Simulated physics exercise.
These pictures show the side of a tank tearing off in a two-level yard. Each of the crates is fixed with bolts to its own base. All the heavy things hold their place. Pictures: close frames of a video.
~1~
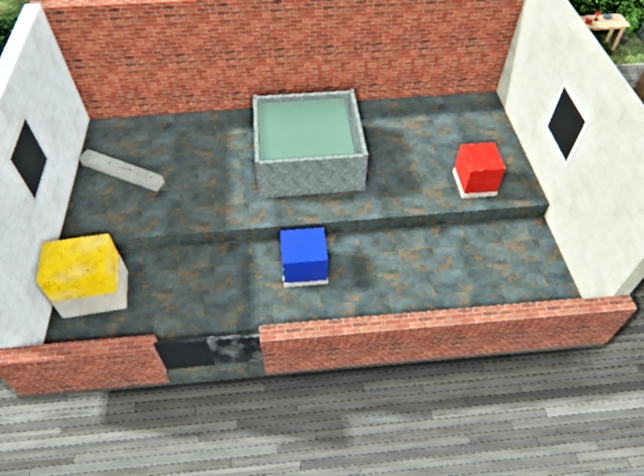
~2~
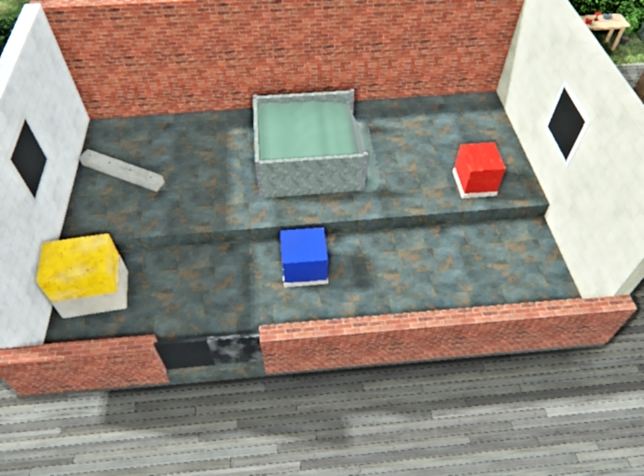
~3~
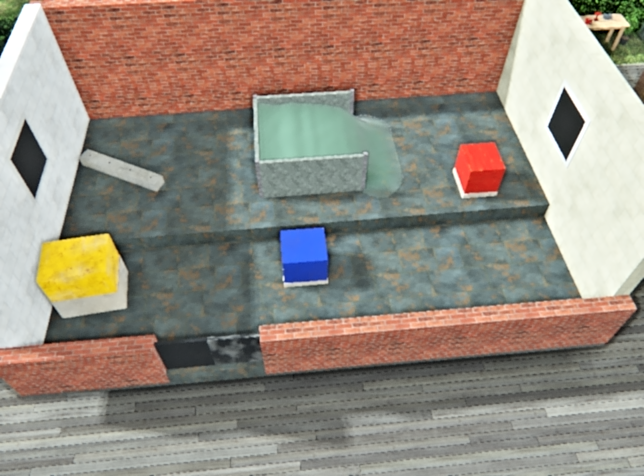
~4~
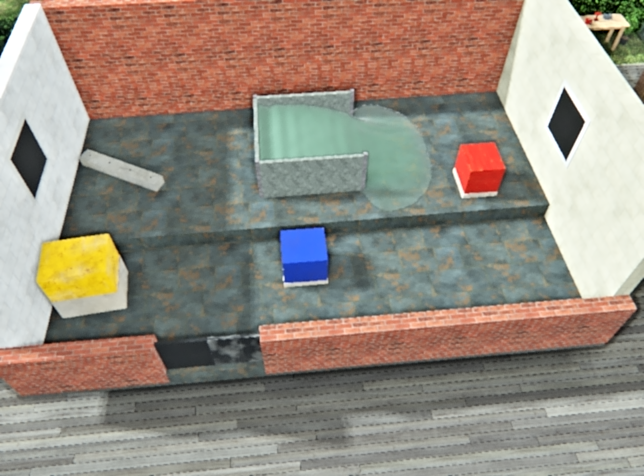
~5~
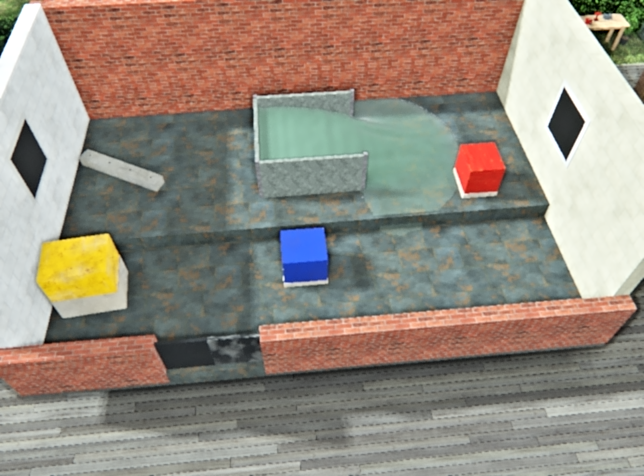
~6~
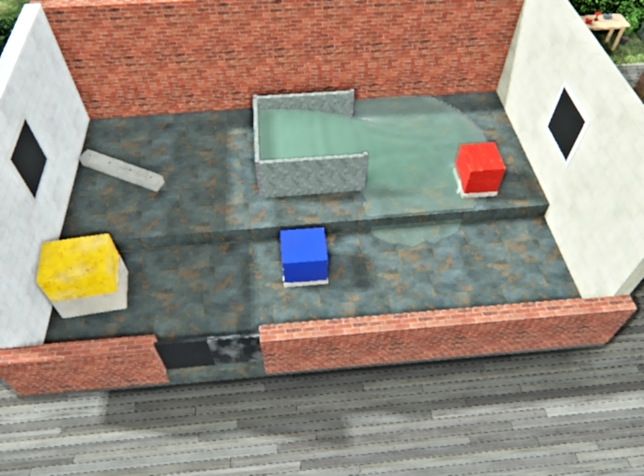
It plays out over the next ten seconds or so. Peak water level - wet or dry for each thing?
Blue crate - wet; red crate - wet; yellow crate - dry.
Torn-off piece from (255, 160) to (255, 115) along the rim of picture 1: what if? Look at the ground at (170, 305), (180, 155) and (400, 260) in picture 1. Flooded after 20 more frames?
Sodden, then sodden, then spared.
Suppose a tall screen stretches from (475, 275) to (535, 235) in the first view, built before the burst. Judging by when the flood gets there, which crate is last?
I'd go with the one in yellow.
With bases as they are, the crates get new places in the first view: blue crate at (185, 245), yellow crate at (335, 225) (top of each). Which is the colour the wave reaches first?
My guess is the one in red.
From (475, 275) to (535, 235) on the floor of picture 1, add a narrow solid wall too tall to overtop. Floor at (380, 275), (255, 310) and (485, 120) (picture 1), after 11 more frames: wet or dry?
In turn: Not flooded, no water, awash.
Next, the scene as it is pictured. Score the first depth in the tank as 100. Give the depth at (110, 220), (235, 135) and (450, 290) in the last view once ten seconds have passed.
I'd put them at close to 0 per cent, then 2 per cent, then 10 per cent.
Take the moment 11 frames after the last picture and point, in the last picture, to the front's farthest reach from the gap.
Close to (587, 320).
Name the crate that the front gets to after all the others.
I think it's the crate marked yellow.
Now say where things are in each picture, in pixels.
Still water in the tank at (308, 128), in the first frame.
The front is at a hidden place, out from the gap at (355, 147), in the second frame.
Water pours out at (355, 148) and has run to (366, 118), in the third frame.
The front is at (386, 111), out from the gap at (355, 149), in the fourth frame.
The front is at (449, 133), out from the gap at (355, 149), in the fifth frame.
Water pours out at (355, 149) and has run to (483, 139), in the sixth frame.
A moment on, water covers 25 % of the floor; the blue crate not reached, the red crate water round its plinth, the yellow crate not reached.
Next, water covers 35 % of the floor; the blue crate not reached, the red crate water round its plinth, the yellow crate not reached.
Then, water covers 40 % of the floor; the blue crate not reached, the red crate water round its plinth, the yellow crate not reached.
Later, water covers 70 % of the floor; the blue crate water round its plinth, the red crate water round its plinth, the yellow crate not reached.
In the end, water covers 80 % of the floor; the blue crate was topped, the red crate was topped, the yellow crate stayed above the water.
